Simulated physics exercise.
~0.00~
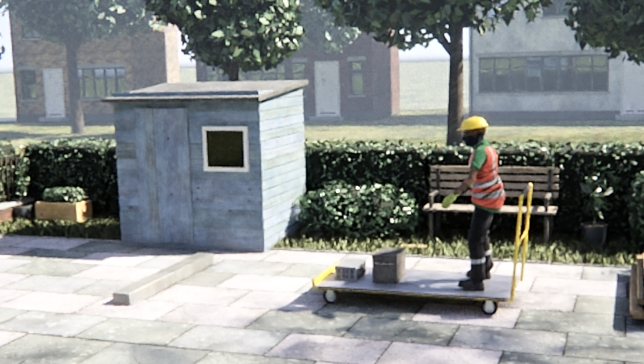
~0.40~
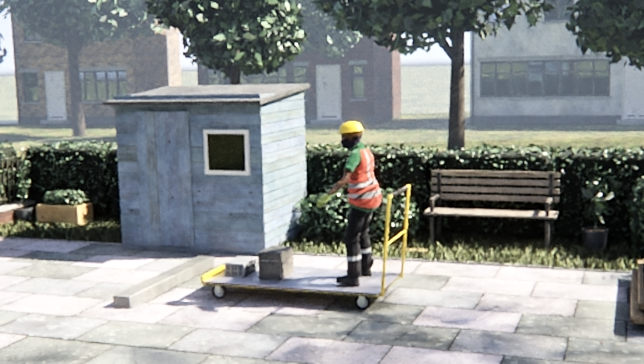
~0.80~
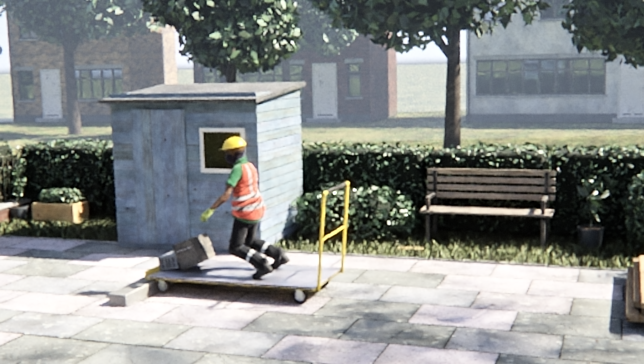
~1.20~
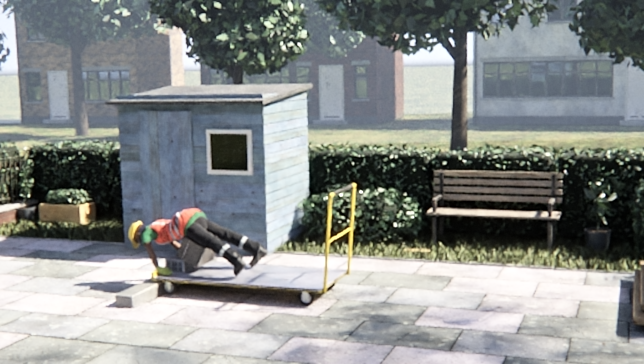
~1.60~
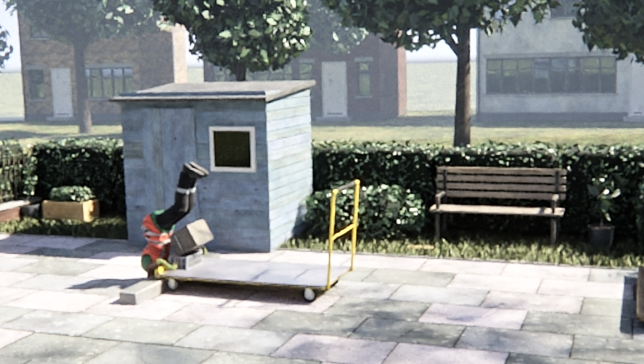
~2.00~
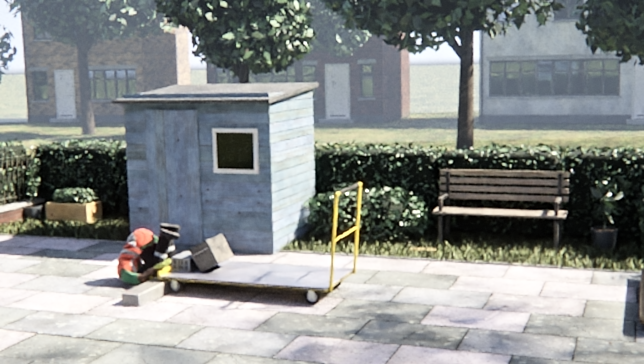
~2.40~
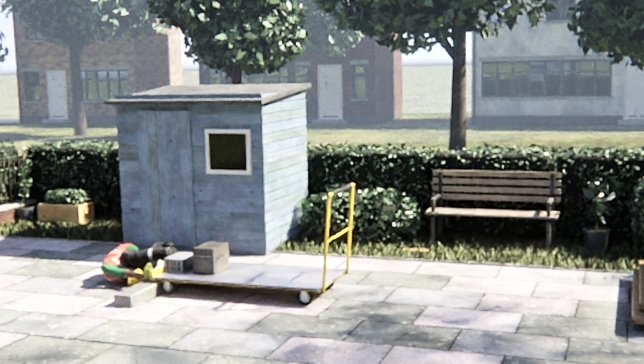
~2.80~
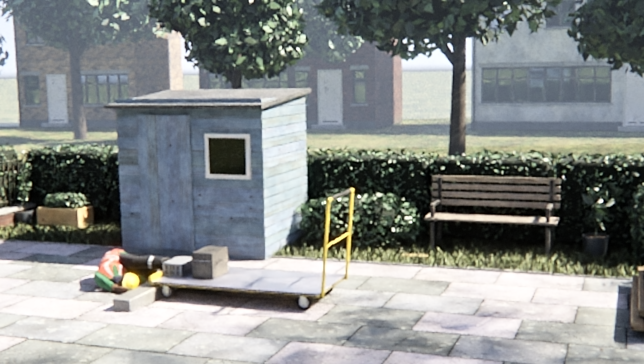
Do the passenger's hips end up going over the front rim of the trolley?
Yes, the passenger pitches forward when the trolley stops at the kerb, and the hips go over the front rim. The passenger ends up slumped on the paving ahead of the deck.
